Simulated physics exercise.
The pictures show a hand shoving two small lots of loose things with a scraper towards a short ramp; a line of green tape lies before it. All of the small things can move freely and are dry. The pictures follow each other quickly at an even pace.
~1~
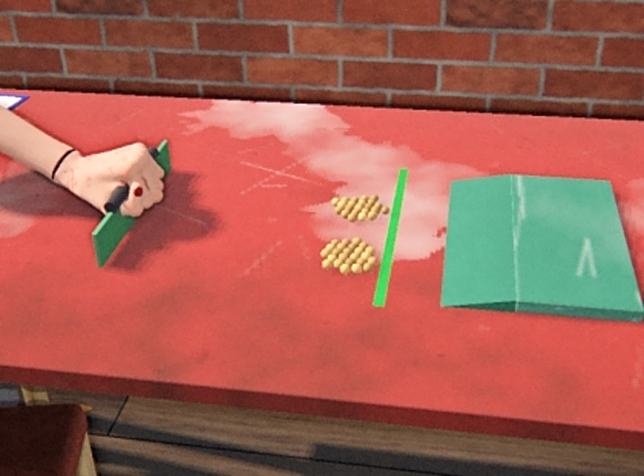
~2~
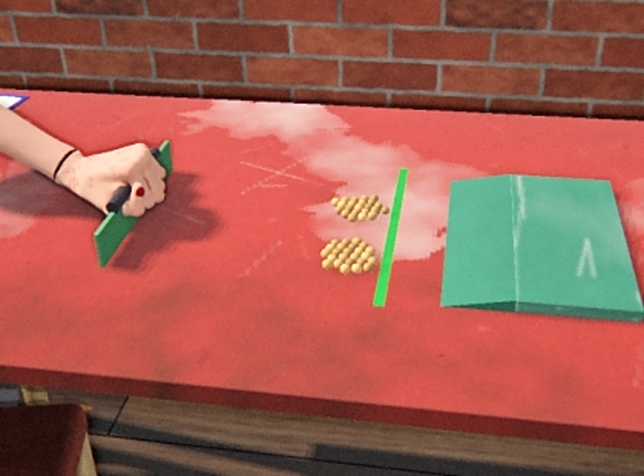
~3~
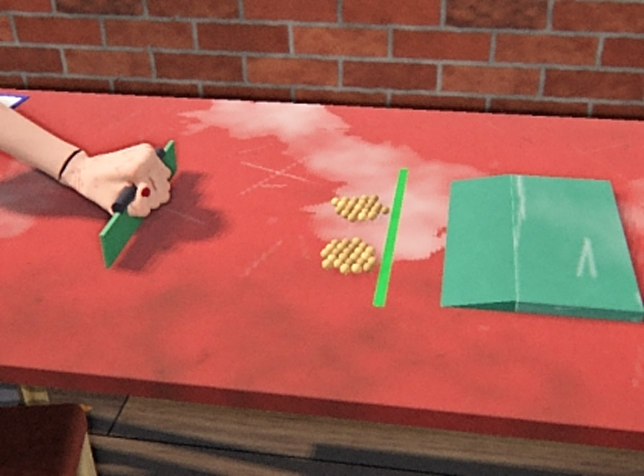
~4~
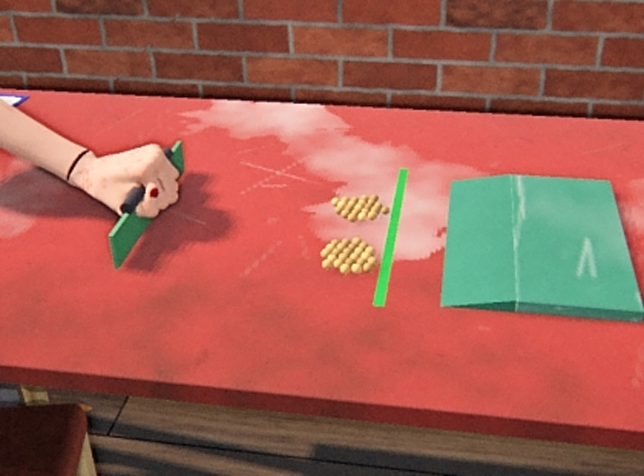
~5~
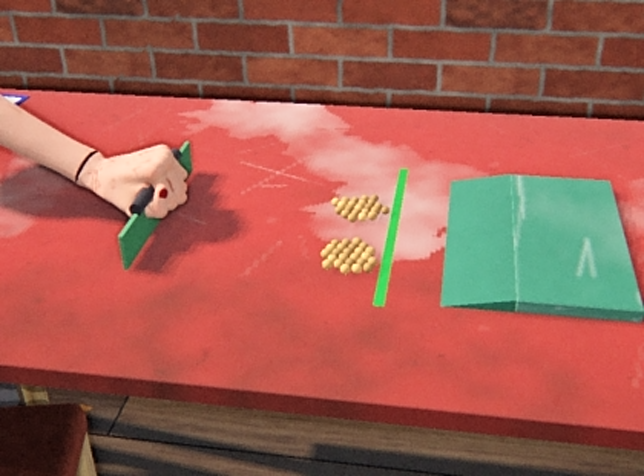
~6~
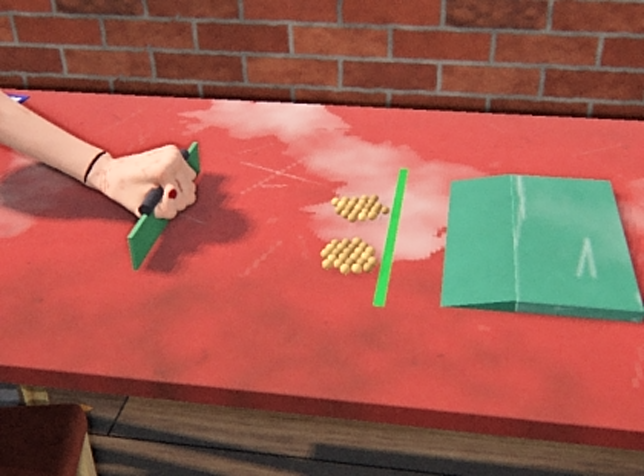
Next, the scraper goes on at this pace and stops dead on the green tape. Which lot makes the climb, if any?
Front lot: None on top; back lot: None on top.
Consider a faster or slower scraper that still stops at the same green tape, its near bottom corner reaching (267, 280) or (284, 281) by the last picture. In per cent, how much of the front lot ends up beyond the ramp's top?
That works out to 100 percent the first time and 100 percent the second time.
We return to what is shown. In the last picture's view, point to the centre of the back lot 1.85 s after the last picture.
Its centre lies close to (446, 212) in the last picture.
Then, 0.77 s on from there, scraper still moving, near (282, 193); front lot the whole lot short of the ramp; back lot the whole lot short of the ramp.
Then, 1.57 s on from there, scraper stopped at the green tape; front lot the whole lot short of the ramp; back lot the whole lot short of the ramp.
Then, 1.85 s on from there, scraper stopped at the green tape; front lot a little on the ramp, all but a few short of the ramp; back lot a little on the ramp, all but a few short of the ramp.
In the end, scraper stopped at the green tape; front lot none at all past the top, a little on the ramp, all but a few short of the ramp; back lot none at all past the top, the whole lot short of the ramp.
